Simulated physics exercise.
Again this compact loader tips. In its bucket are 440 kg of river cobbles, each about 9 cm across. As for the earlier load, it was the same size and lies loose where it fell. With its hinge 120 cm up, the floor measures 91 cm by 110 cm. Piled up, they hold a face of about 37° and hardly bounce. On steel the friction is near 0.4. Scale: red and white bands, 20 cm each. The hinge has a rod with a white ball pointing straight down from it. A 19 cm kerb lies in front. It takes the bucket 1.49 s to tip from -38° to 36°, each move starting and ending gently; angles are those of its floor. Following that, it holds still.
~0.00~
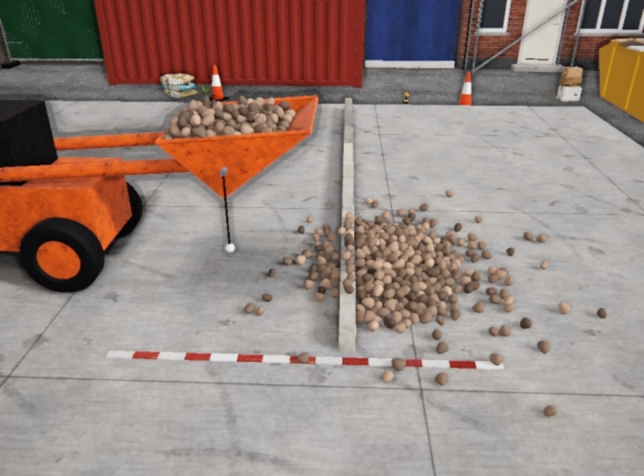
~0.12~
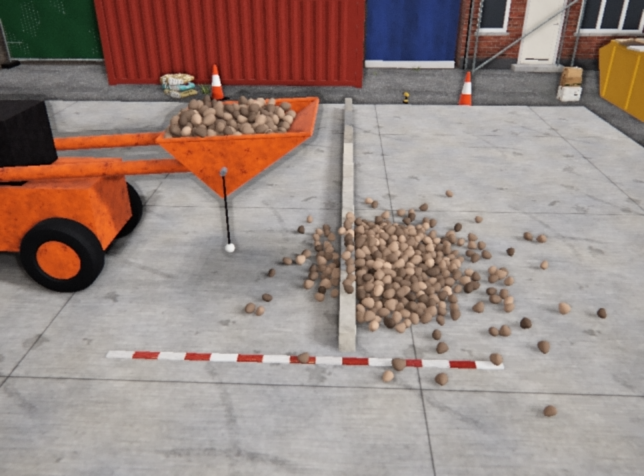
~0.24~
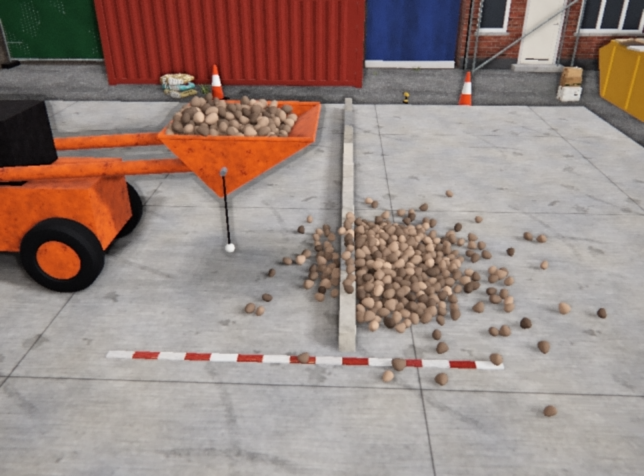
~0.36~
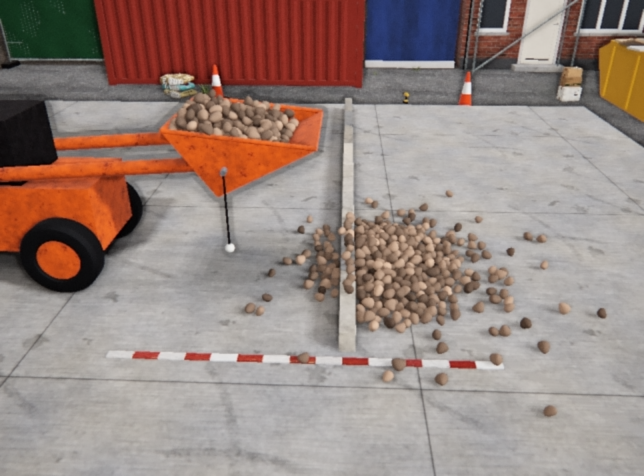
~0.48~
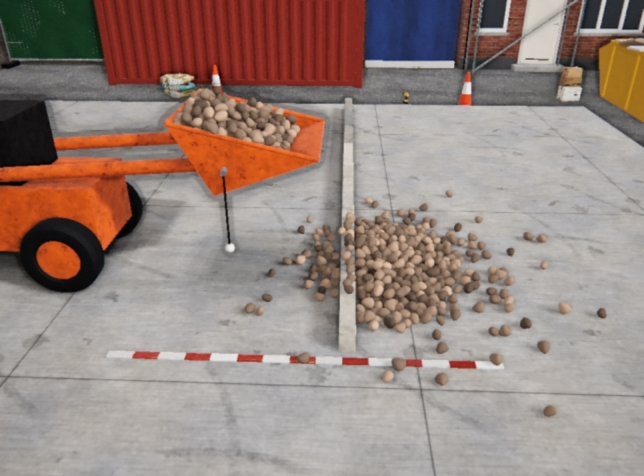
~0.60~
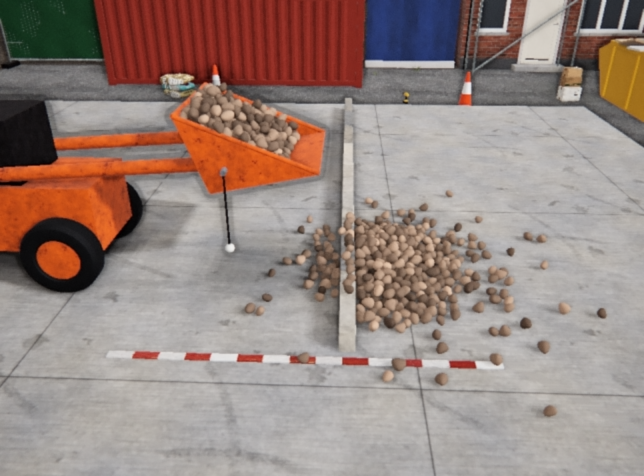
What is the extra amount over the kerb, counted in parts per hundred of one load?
Close to 23 parts in a hundred.
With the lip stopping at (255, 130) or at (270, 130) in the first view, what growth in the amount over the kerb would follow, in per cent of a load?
About 0 per cent for the first, 5 per cent for the second.
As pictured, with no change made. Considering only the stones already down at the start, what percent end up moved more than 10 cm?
Roughly 5 per cent of them.
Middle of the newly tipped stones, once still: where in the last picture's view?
Centre: Approx. (327, 257).
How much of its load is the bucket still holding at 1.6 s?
About 50 percent.
After 1.1 s the floor is at 25°; in per cent of one load, 99 in the bucket, 13 on this side of the kerb, 89 over the kerb; the foremost stones are at (541, 275).
After 1.6 s the floor is at 36°; in per cent of one load, 50 in the bucket, 62 on this side of the kerb, 90 over the kerb; the foremost stones are at (541, 275).
After 1.9 s the floor is at 36°; in per cent of one load, 11 in the bucket, 88 on this side of the kerb, 103 over the kerb; the foremost stones are at (541, 275).
After 4.7 s the floor is at 36°; in per cent of one load, 0 in the bucket, 89 on this side of the kerb, 112 over the kerb; the foremost stones are at (541, 275). Net gain over the kerb, 23.
